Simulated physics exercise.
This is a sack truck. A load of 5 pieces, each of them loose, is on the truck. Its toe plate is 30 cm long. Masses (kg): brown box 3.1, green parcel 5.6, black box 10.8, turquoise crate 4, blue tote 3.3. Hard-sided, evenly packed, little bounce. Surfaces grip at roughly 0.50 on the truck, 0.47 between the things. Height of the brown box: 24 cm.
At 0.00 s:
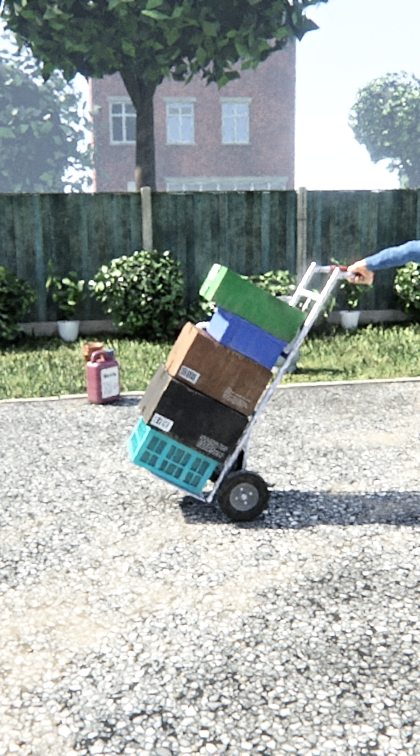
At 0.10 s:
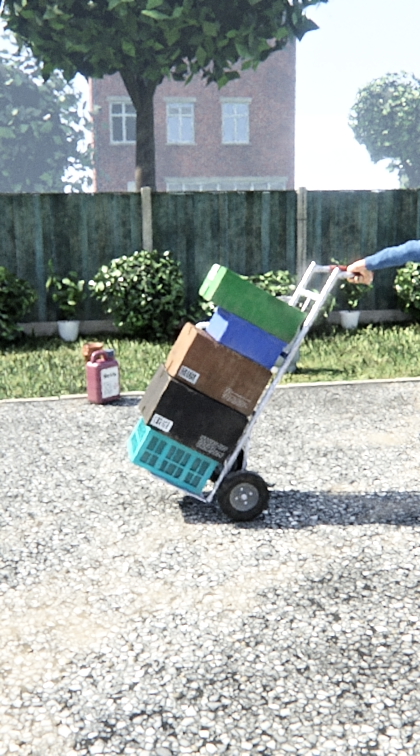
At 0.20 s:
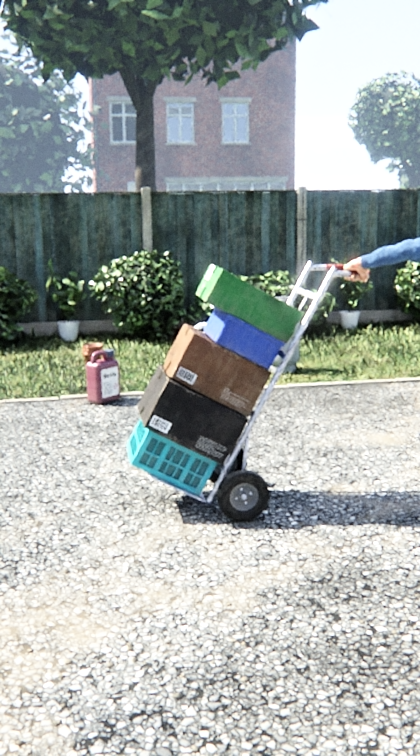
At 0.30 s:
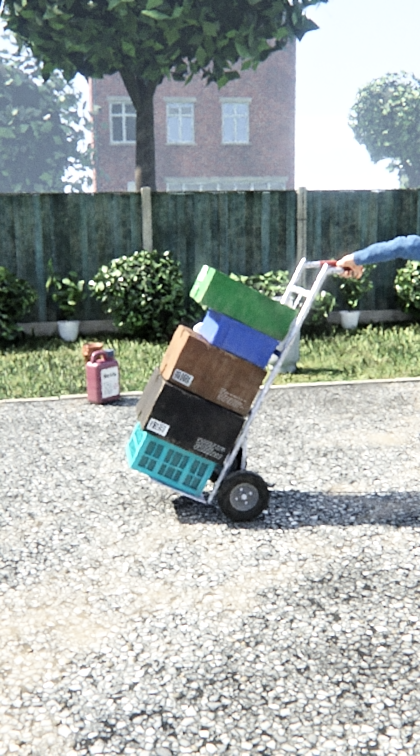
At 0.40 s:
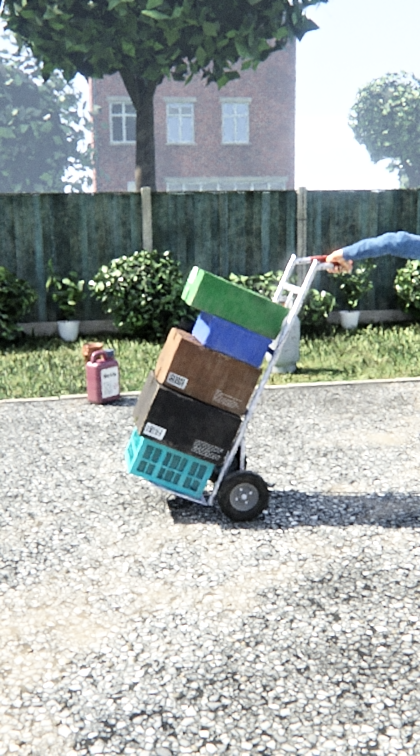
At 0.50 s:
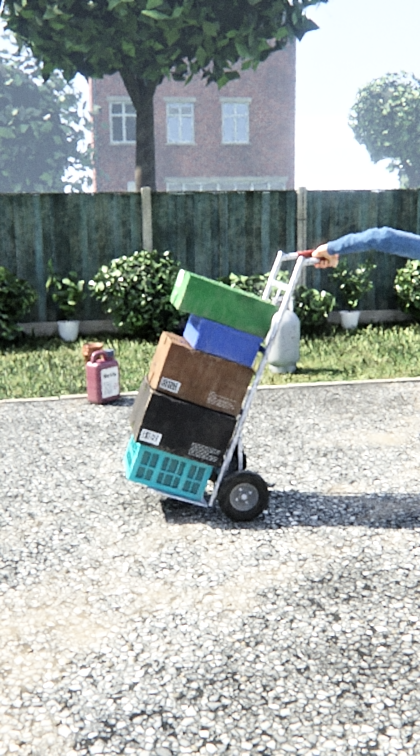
A hand at the end of a blue sleeve held a sack truck stacked with five boxes and crates, keeping it nearly still at first, then slowly tilted it a little more upright toward the left.
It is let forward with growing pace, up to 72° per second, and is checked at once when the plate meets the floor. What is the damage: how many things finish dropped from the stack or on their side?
In all, not one.
After 1.00 s, truck upright; green parcel 6° off its base near (137, 322); brown box 6° off its base near (150, 393); blue tote 6° off its base.
After 1.50 s, truck upright; green parcel 8° off its base near (131, 322); brown box 8° off its base near (145, 393); blue tote 8° off its base.
In the end (2.3 s), all 5 under 10 cm from the start. In the last view, brown box near (162, 394), green parcel near (158, 321).
